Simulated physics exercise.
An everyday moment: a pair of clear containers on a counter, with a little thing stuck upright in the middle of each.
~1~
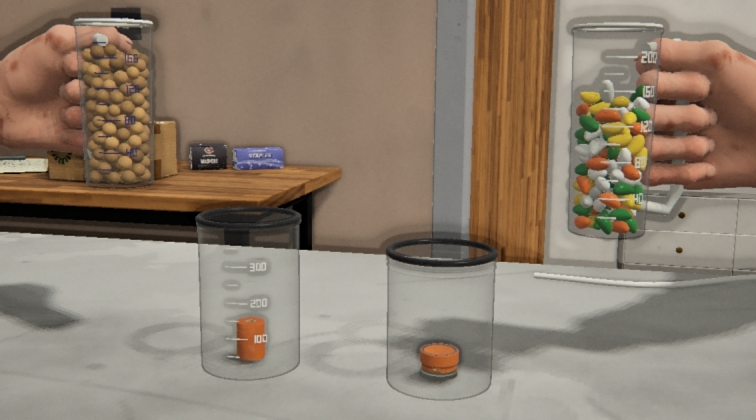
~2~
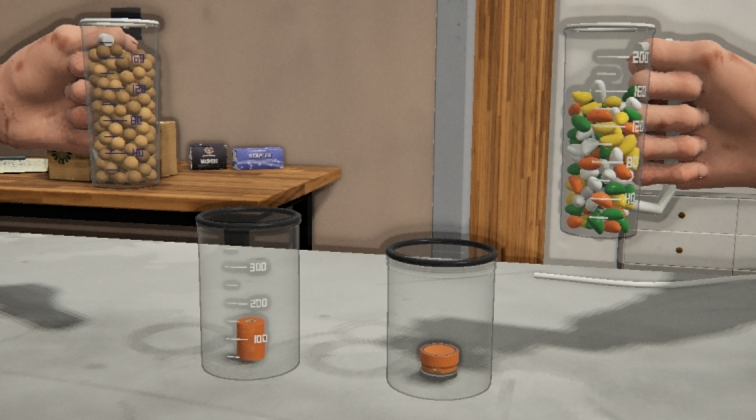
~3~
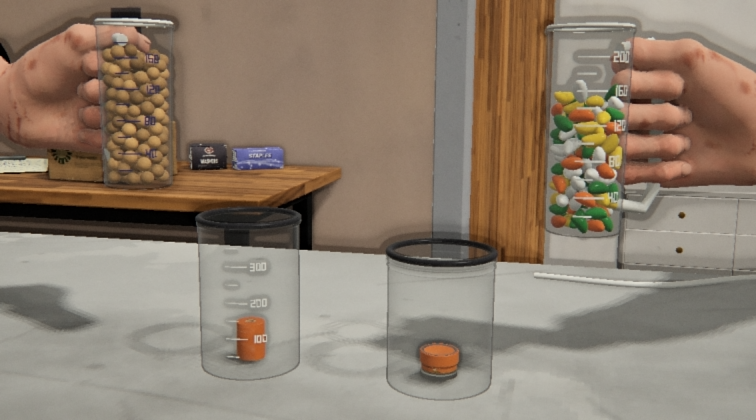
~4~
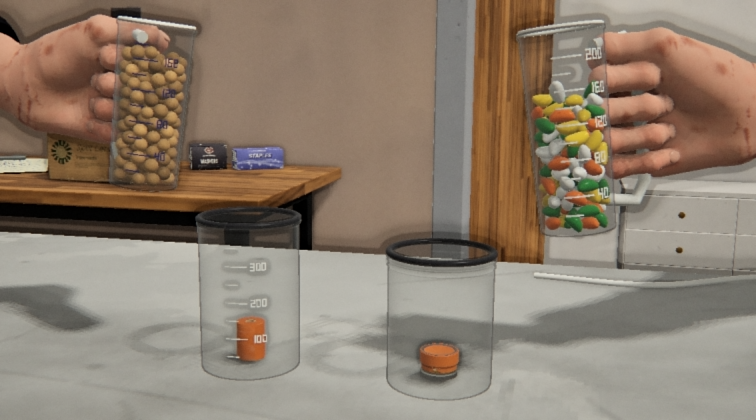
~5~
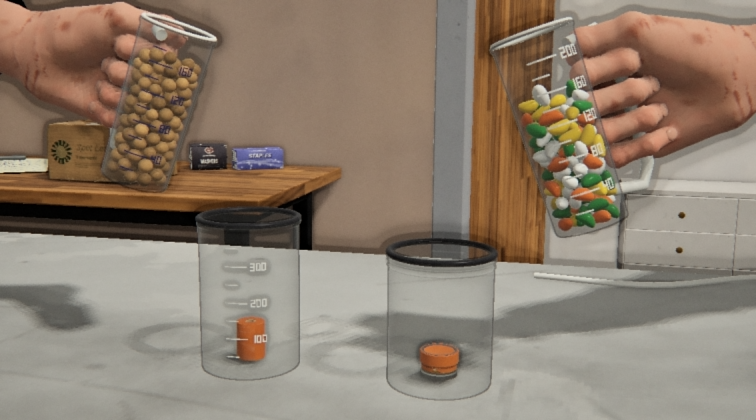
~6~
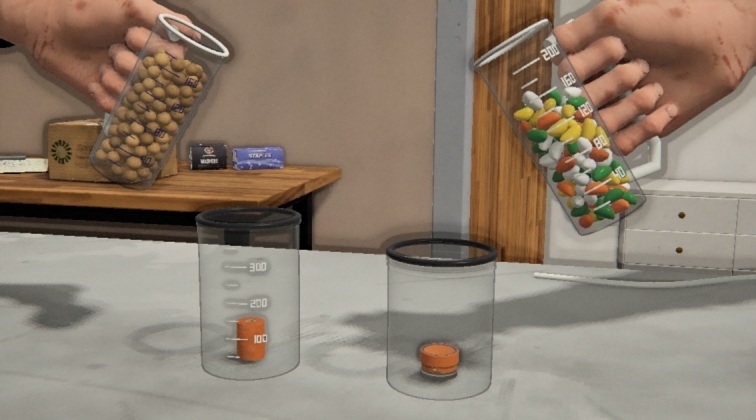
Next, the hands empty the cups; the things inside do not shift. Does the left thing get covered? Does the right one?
The left one is covered over; the right one is covered over.
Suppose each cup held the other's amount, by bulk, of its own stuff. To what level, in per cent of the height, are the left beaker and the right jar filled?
Left about 40, right about 55.
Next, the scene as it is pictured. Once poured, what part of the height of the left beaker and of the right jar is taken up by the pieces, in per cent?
Left about 50, right about 55.
Then, 0.35 s on from there, left beaker empty, all of its cupful still in the cup; right jar empty, all of its cupful still in the cup.
Then, 0.73 s on from there, left beaker nearly empty, the bulk of its cupful still in the cup; right jar nearly empty, nearly all of its cupful still in the cup.
Then, 1.18 s on from there, left beaker half full, none of its cupful still in the cup; right jar a third full, a small part of its cupful still in the cup.
In the end, left beaker half full (surface near (250, 289)), nothing beside it; right jar half full (surface near (440, 309)), nothing beside it; the left thing is covered; the right thing is covered.
